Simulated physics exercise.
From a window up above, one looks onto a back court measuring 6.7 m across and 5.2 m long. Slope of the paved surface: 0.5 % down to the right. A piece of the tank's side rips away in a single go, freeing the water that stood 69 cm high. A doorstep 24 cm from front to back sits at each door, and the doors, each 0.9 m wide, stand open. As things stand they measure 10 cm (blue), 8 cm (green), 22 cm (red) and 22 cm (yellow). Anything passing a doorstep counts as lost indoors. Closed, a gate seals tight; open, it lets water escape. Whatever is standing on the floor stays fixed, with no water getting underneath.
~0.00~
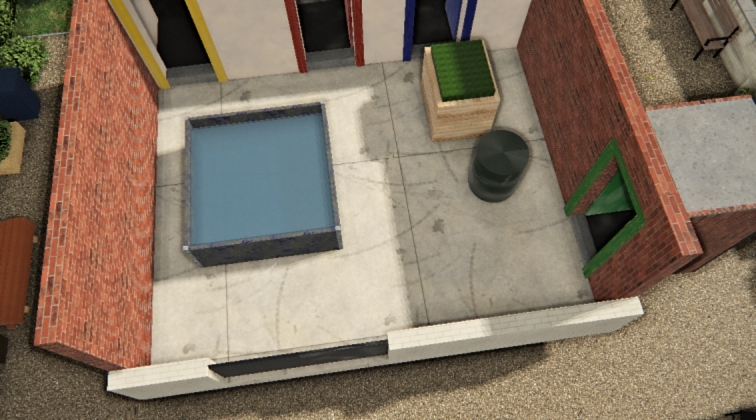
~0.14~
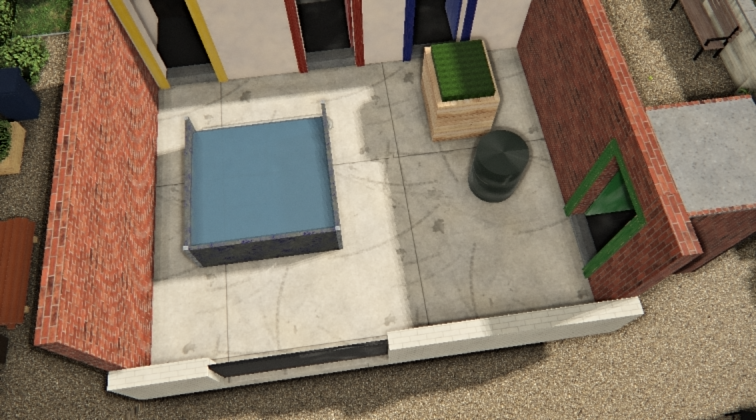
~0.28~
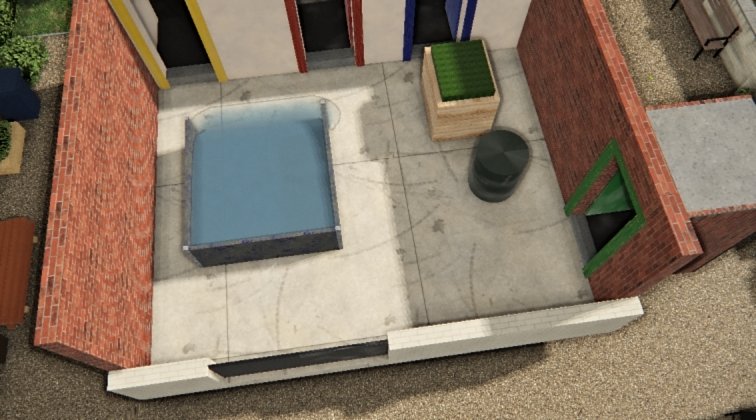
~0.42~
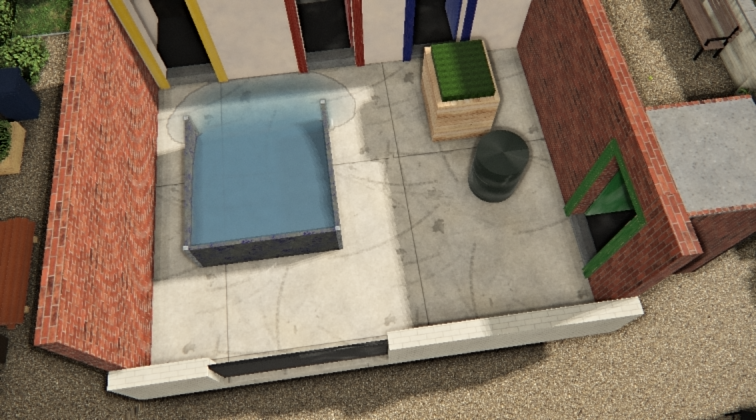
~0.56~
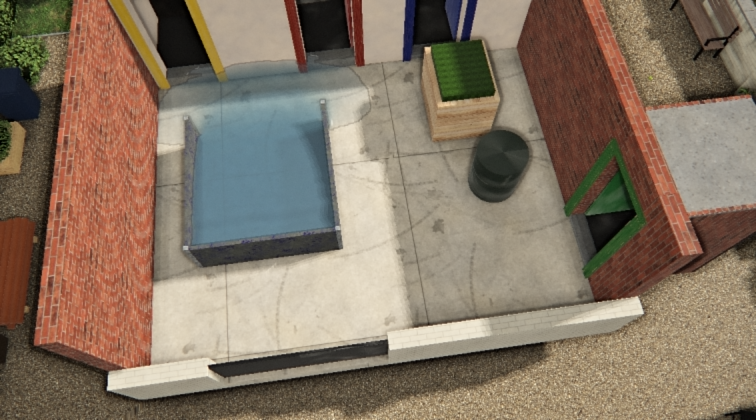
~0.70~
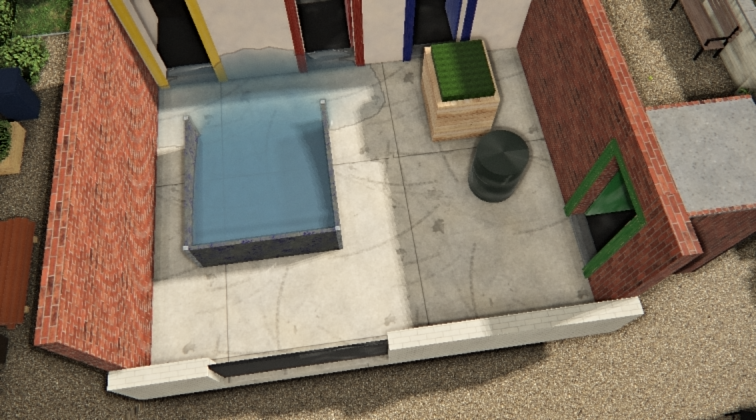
At first, a square tank of still blue water stands on a paved court between brick walls, near yellow, red and blue doorways. Its far side goes, and water pours out in a rounded sheet, spreading across the paving until it reaches the red doorway.
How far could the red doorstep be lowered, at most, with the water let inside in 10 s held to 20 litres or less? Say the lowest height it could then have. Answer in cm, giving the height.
It could then stand at about 31 cm.
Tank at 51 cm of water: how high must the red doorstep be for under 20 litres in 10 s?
I'd go with near 22 cm then.
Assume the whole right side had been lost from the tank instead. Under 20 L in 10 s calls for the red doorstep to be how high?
A minimum of about 6.0 cm.
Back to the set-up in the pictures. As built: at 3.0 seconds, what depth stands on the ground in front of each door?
Centimetres: Blue = 10, green = 0, red = 22, yellow = 33.
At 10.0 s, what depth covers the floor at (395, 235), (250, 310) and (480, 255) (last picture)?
Depths of roughly 11 cm, 3 cm and 10 cm, in that order.
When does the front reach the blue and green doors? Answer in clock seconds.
Blue 1.2 s, green 3.6 s.
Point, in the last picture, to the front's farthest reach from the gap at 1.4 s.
In the last picture, around (451, 61).
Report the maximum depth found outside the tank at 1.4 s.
Up to some 52 centimetres, I'd say.
After 1.4 s water covers 20 % of the floor, deepest (52 cm) near (160, 94); 35 cm at the red door, 18 litres in over its 22 cm doorstep.
After 3.0 s water covers 55 % of the floor, deepest (40 cm) near (508, 54); 22 cm at the red door, 73 litres in over its 22 cm doorstep.
After 10.0 s water covers 95 % of the floor, deepest (18 cm) near (517, 85); 9 cm at the red door, 75 litres in over its 22 cm doorstep.
At the red door as built, the water arrived by 0.6 s and peaked near 35 cm at 1.6 s.
Run again over the same 10 s with other heights there, 33 litres in over 28 cm, 3 litres over 37.5 cm. The limit of 20 litres is kept from about 31 cm up.
